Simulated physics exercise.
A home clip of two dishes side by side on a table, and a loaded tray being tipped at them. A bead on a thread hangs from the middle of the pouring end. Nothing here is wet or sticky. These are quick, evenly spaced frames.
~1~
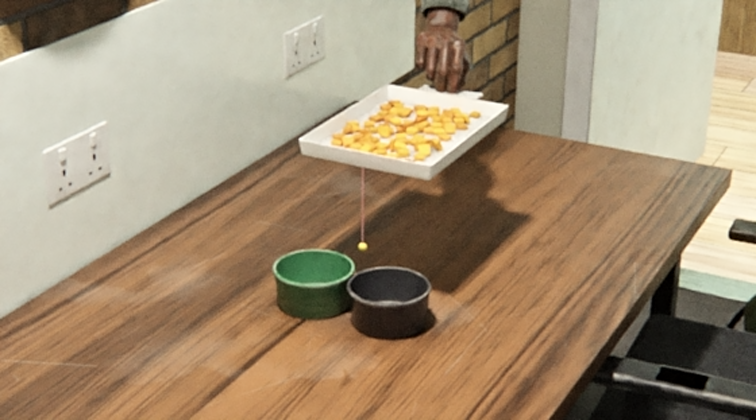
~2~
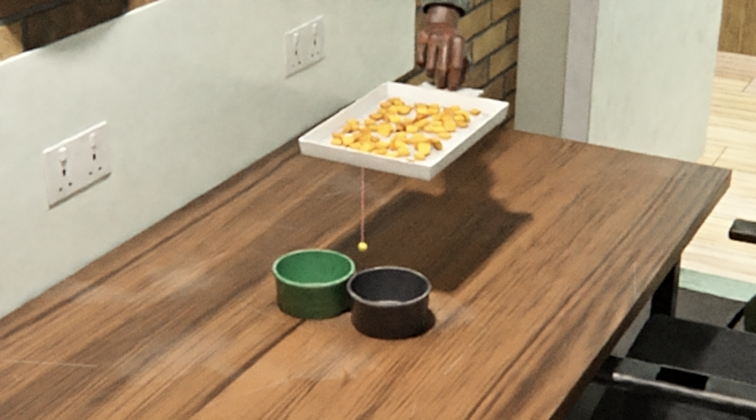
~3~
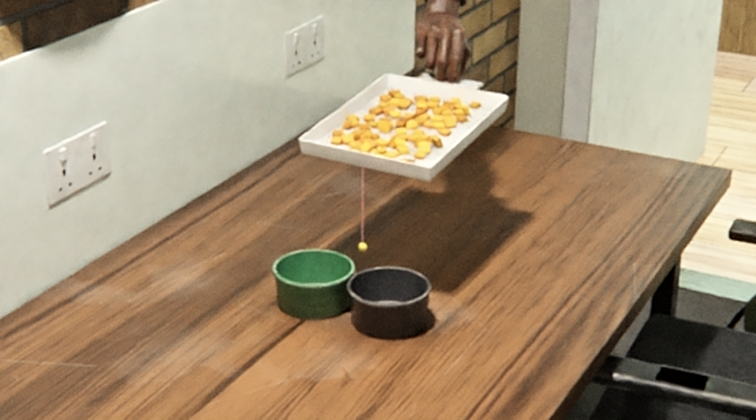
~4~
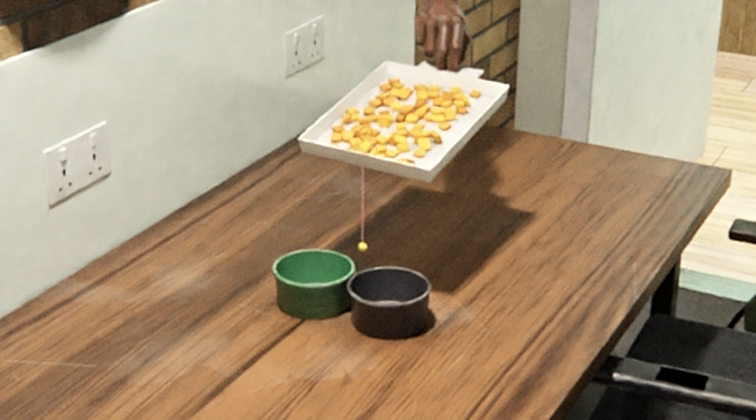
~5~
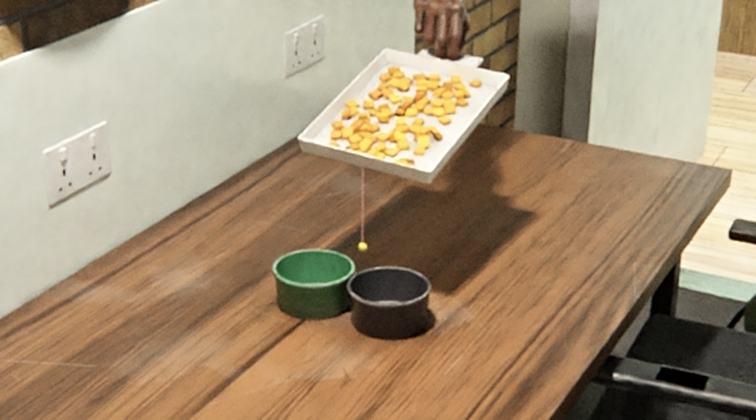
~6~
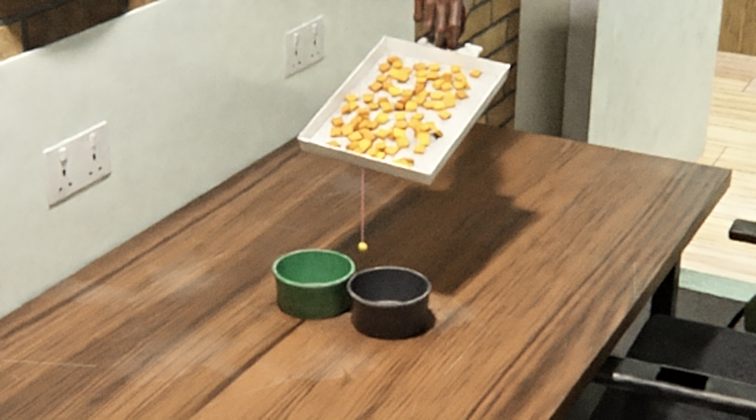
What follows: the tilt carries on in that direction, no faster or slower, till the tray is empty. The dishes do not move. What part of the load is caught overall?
They take over half between them.
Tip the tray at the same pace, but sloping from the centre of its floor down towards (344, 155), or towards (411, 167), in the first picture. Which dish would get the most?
In turn: The dish on the left; the dish on the right.
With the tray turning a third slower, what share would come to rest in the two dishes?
About 90 per cent.
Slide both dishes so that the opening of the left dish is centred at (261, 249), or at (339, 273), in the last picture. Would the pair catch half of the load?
One: Below a half. Two: Most of it.
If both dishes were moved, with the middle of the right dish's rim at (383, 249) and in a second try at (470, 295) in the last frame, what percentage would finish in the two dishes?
Near 0 % and 70 %.
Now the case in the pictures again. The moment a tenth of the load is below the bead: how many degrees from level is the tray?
Near 95 degrees.
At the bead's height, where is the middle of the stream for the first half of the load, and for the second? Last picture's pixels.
Early half (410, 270), late half (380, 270).
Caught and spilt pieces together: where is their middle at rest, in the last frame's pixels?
Near (386, 315).
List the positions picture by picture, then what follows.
Corners of the pouring end at (302, 139) and (429, 165), level; middle of the load at (400, 130), small crackers; left dish at (294, 297); right dish at (370, 317); bead on its thread at (363, 247), in the first picture.
Corners of the pouring end at (302, 139) and (429, 165), level; middle of the load at (400, 128), in the second picture.
Corners of the pouring end at (302, 138) and (429, 166), tipped barely, lowest at the right corner; middle of the load at (400, 124), in the third picture.
Corners of the pouring end at (302, 138) and (429, 168), tipped a little, lowest at the right corner; middle of the load at (400, 118), in the fourth picture.
Corners of the pouring end at (301, 137) and (429, 170), tipped a little, lowest at the right corner; middle of the load at (400, 112), in the fifth picture.
Corners of the pouring end at (301, 137) and (429, 172), tipped clearly, lowest at the right corner; middle of the load at (399, 106); left dish at (294, 297); right dish at (370, 317), in the sixth picture.
Soon after the last picture, tray tipped steeply; all on the tray.
A little later, tray tipped right over; most on the tray; a small part in the right dish; a stray few in the left dish; a stray few outside both; a small part in the air.
Later still, tray tipped past a quarter turn; about two thirds in the right dish; about a quarter in the left dish; about a quarter outside both.
At rest, tray tipped past a quarter turn; about two thirds in the right dish; about a quarter in the left dish; about a quarter outside both.
